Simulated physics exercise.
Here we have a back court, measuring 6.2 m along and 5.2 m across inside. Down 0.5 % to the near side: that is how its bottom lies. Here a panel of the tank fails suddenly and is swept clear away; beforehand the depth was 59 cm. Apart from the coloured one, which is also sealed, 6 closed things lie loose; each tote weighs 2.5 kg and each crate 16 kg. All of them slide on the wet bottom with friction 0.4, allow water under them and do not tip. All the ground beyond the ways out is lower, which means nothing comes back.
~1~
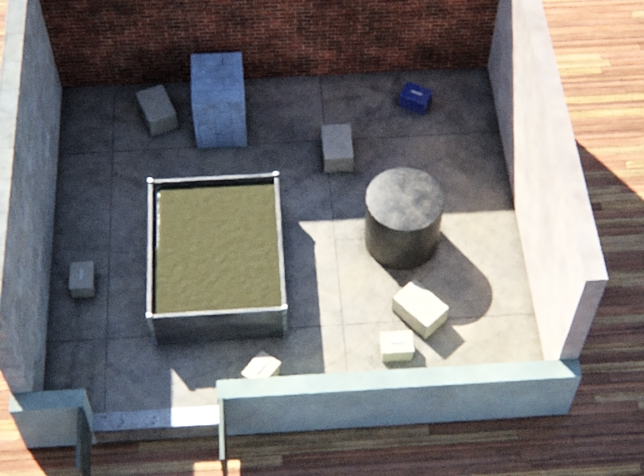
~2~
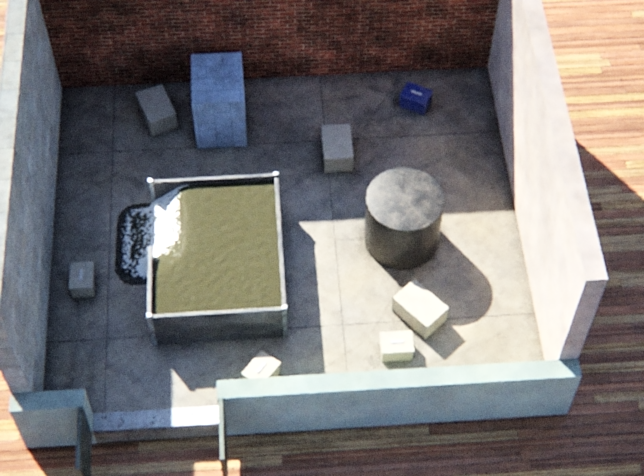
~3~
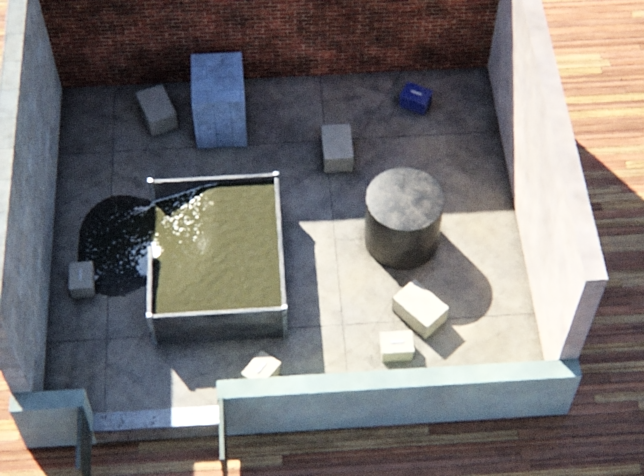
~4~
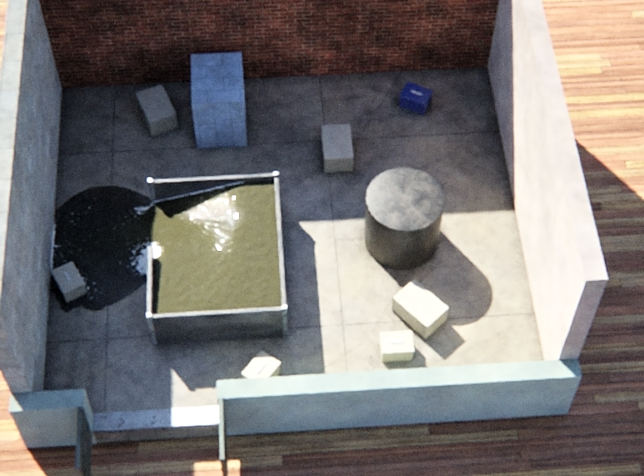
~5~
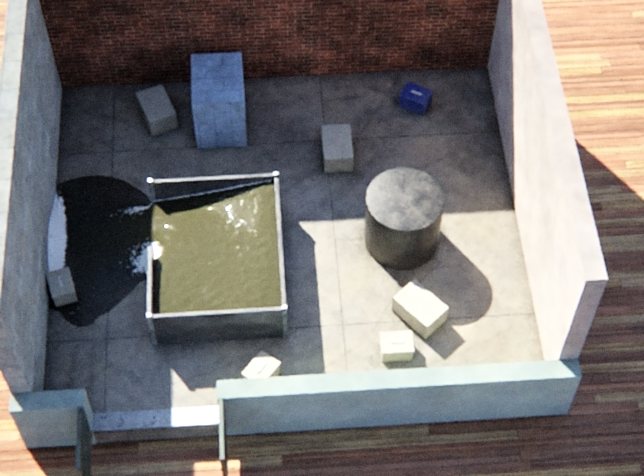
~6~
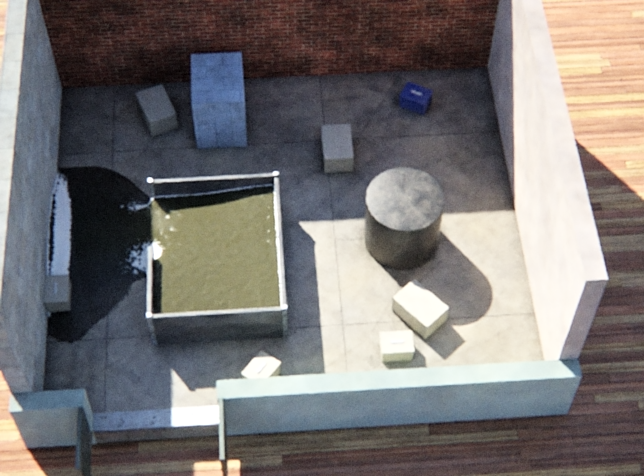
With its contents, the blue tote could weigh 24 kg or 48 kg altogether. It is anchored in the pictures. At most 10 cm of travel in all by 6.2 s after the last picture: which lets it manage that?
Honestly, the lighter one cuts it.
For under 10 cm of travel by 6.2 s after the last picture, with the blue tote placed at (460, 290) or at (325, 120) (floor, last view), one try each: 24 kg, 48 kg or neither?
In that order: The lighter suffices; the lighter suffices.
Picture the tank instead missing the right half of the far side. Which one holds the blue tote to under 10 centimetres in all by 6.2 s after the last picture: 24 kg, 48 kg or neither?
In that case only the higher weight holds it.
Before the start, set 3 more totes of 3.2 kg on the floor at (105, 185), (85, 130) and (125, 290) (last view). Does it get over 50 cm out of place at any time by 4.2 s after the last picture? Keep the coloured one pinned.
Taking them one by one: Above the mark; above the mark; below the mark.
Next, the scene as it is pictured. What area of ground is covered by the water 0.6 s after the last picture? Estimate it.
Wet area: Approx. 8.0 m2.
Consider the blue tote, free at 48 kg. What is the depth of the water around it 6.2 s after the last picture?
Close to 3 cm deep.
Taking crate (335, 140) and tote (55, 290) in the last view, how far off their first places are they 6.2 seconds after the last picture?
In that order: 0 cm, gone out.
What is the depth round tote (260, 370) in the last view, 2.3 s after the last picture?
Roughly 1 cm.
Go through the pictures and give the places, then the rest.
The first frame shows the blue tote at (416, 93), on the bottom; water covers 3.3 m2; 0 of 7 have shifted.
The second frame shows the blue tote at (416, 93), on the bottom; water covers 3.8 m2; 0 of 7 have shifted.
The third frame shows the blue tote at (416, 93), on the bottom; water covers 4.5 m2; 0 of 7 have shifted.
The fourth frame shows the blue tote at (416, 93), on the bottom; water covers 5.3 m2; 1 of 7 have shifted.
The fifth frame shows the blue tote at (416, 93) rests on the ground; water covers 5.8 m2; 1 of 7 have shifted.
The sixth frame shows the blue tote at (416, 93) rests on the ground; water covers 6.1 m2; 1 of 7 have shifted.
Then, 0.6 s after the last picture the blue tote would be 0 cm from its start with 24 kg and 0 cm from its start with 48 kg; 0 cm of water round it then.
Then, 2.3 s after the last picture the blue tote would be 0 cm from its start with 24 kg and 0 cm from its start with 48 kg; 0 cm of water round it then.
Then, 4.2 s after the last picture the blue tote would be 0 cm from its start with 24 kg and 0 cm from its start with 48 kg; 4 cm of water round it then.
Then, 6.2 s after the last picture the blue tote would be 0 cm from its start with 24 kg and 0 cm from its start with 48 kg; 3 cm of water round it then.
